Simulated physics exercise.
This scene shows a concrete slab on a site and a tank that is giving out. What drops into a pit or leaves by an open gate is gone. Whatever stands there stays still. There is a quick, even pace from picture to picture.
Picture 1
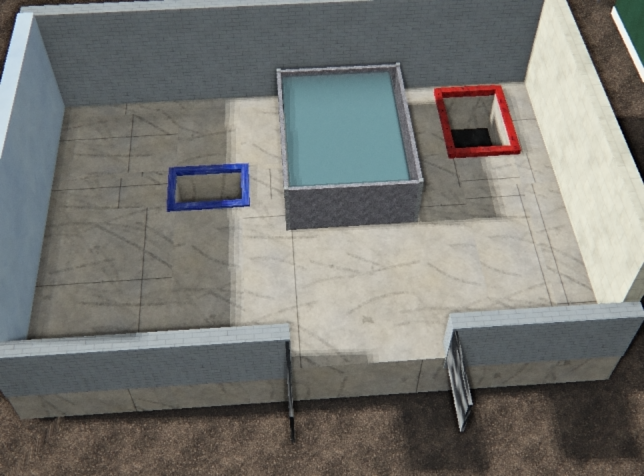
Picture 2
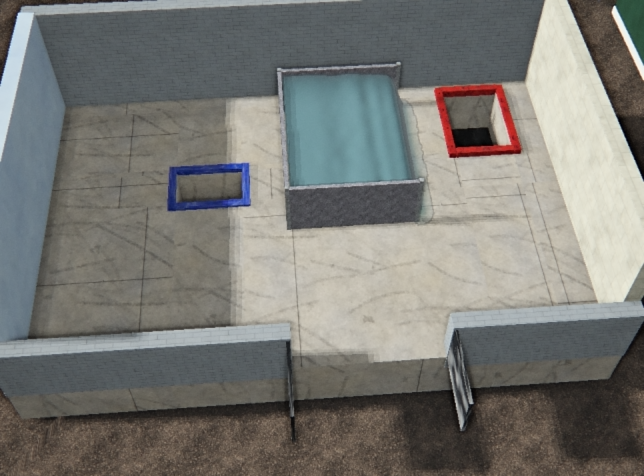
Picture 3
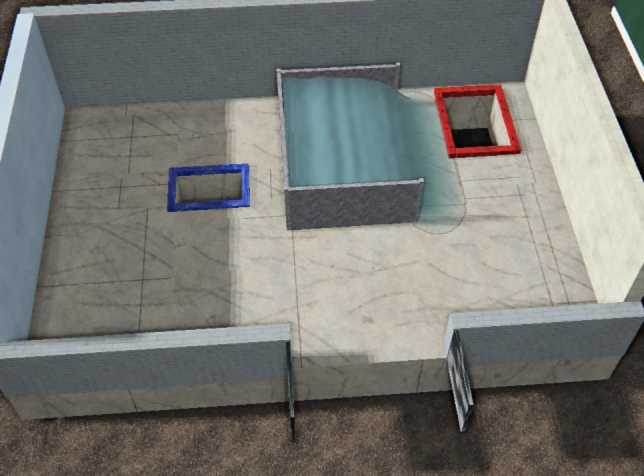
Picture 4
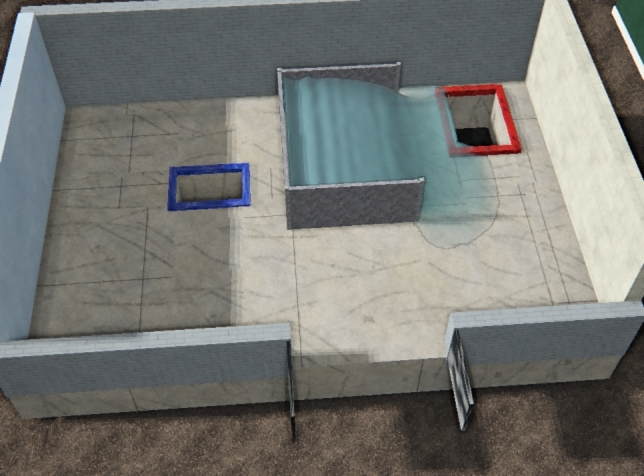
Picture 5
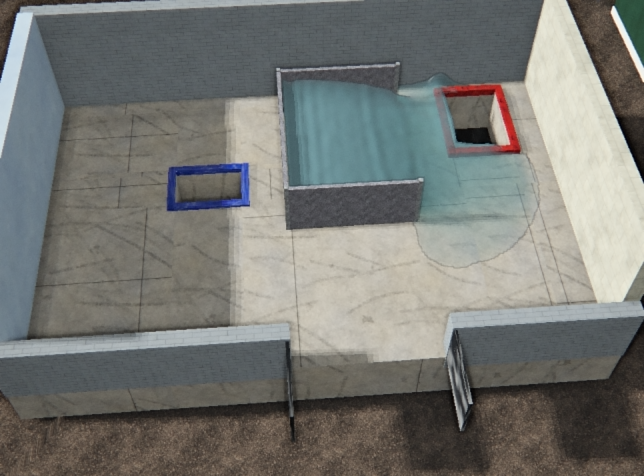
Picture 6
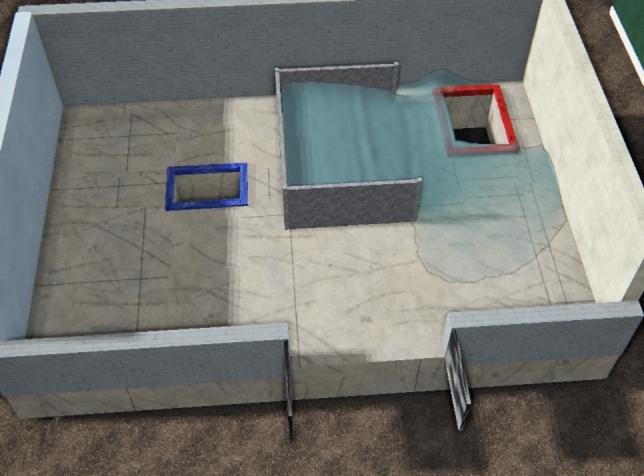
Water pours from the open right side of a tank and spreads around the red-framed pit.
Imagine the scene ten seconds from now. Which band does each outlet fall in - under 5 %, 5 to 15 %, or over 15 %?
Bands: The gate is in the 5 to 15 % band; the blue pit is in the under 5 % band; the red pit is in the over 15 % band.
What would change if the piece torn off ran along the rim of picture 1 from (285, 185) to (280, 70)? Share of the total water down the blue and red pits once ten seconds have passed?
Blue: 30 percent; red: 0 percent.
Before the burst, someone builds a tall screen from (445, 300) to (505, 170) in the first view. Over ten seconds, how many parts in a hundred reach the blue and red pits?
I'd say blue collects roughly 0 % while red collects roughly 45 %.
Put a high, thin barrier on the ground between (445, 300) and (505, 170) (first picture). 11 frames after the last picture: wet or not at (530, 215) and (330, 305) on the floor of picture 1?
In the listed order, the first spot is swamped and the second is swamped.
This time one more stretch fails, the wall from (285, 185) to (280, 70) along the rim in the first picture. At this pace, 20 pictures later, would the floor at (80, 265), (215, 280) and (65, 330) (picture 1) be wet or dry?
The first would be drenched, the second drenched and the third drenched.
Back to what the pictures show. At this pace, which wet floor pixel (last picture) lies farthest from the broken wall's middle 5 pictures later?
The flood front should get to about (597, 330).
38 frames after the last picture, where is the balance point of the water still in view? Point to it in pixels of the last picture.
Roughly (356, 218) in the last picture.
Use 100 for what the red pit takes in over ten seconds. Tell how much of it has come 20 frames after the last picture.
Close to 90 out of every hundred.
A moment on, water covers 25 % of the floor; the gate 0 %, the blue pit 0 %, the red pit 14 %.
Next, water covers 30 % of the floor; the gate 0 %, the blue pit 0 %, the red pit 22 %.
Then, water covers 55 % of the floor; the gate 0 %, the blue pit 0 %, the red pit 31 %.
Later, water covers 85 % of the floor; the gate 3 %, the blue pit 0 %, the red pit 34 %.
In the end, water covers 90 % of the floor; the gate 8 %, the blue pit 0 %, the red pit 35 %.
